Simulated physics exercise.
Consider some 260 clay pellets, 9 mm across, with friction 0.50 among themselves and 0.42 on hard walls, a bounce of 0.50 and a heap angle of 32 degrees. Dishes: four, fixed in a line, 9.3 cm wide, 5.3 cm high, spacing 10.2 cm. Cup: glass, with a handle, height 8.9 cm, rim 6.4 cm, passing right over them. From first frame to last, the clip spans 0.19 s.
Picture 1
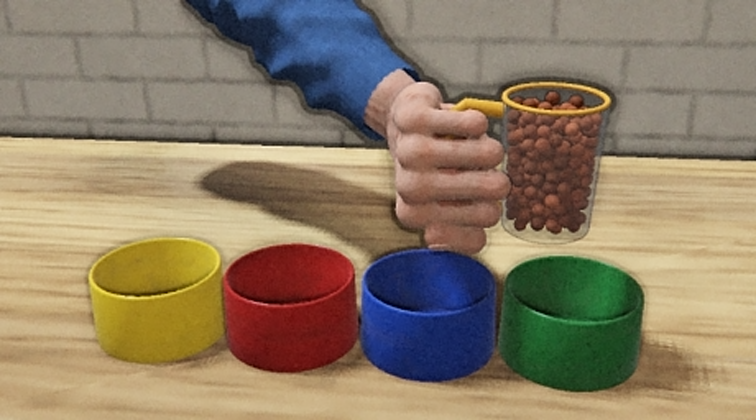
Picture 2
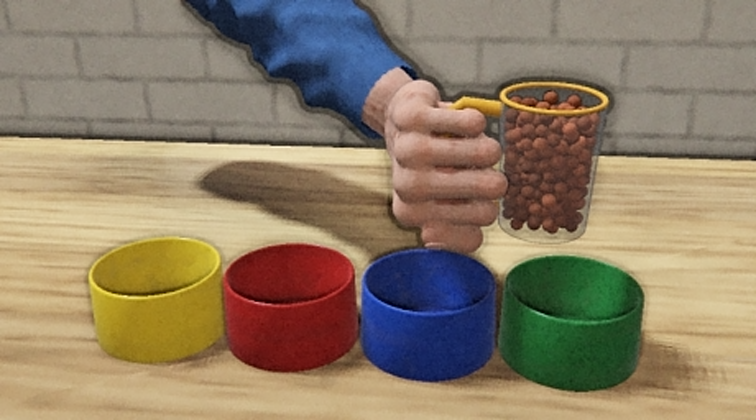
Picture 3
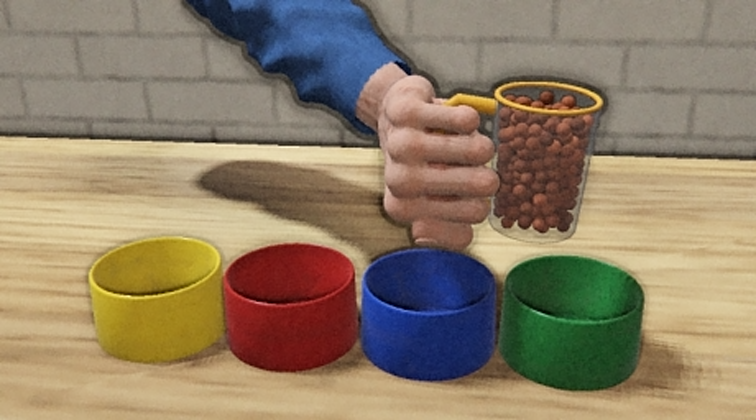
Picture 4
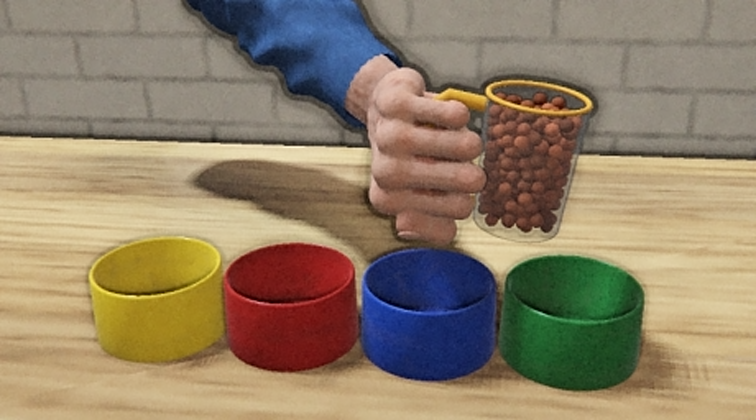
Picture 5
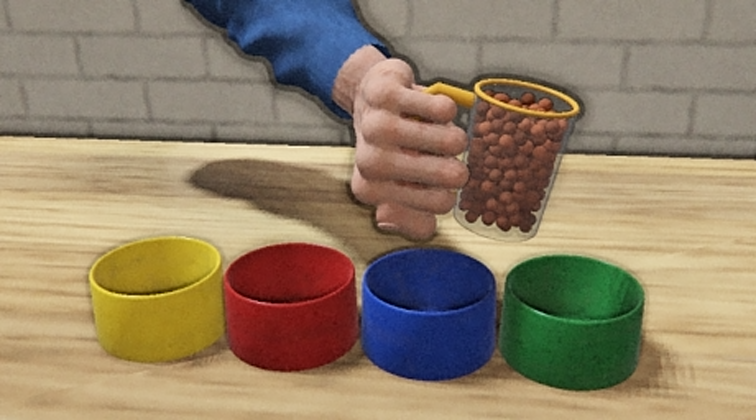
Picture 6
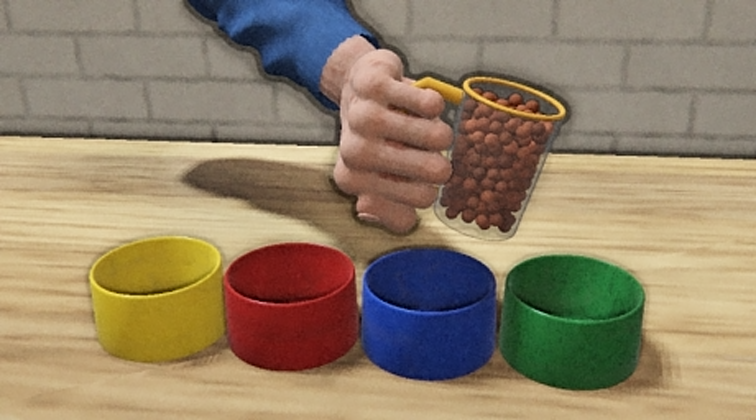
The clip opens with a hand in a blue sleeve holding a clear cup of reddish-brown pellets by its yellow handle, above a row of yellow, red, blue and green dishes on a wooden table. The hand shifts the cup a short way left while gradually tilting it slightly to the right.
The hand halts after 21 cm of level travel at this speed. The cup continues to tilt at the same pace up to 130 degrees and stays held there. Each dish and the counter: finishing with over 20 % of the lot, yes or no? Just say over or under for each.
Going through them: Red dish comes out over, blue dish comes out under, green dish comes out under, yellow dish comes out under, counter comes out under.
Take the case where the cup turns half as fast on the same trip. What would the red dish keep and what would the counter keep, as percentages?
Then red 90 and counter 10.
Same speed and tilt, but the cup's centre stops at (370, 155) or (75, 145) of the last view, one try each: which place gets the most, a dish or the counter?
On the first run most goes to blue, and on the second to yellow.
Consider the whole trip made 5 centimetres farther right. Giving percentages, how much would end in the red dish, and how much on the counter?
The red one would get 0 and the counter 0.
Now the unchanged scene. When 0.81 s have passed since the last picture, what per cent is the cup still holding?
Close to 85 % of the load.
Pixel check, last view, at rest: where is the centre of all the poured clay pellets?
My guess is close to (307, 307).
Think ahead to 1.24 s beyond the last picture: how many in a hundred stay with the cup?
0 per cent.
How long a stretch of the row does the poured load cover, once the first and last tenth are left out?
It spans roughly 6 centimetres along the row.
Then, 0.49 s after the last picture, tilt 70 degrees; cup holds 100 %.
Then, 0.81 s after the last picture, tilt 106 degrees; cup holds 85 %, red 10 %.
Then, 1.24 s after the last picture, tilt 130 degrees; cup holds 0 %, red 95 %.
In the end, red 95 %, blue 0 %, green 0 %, yellow 0 %, counter 5 %.
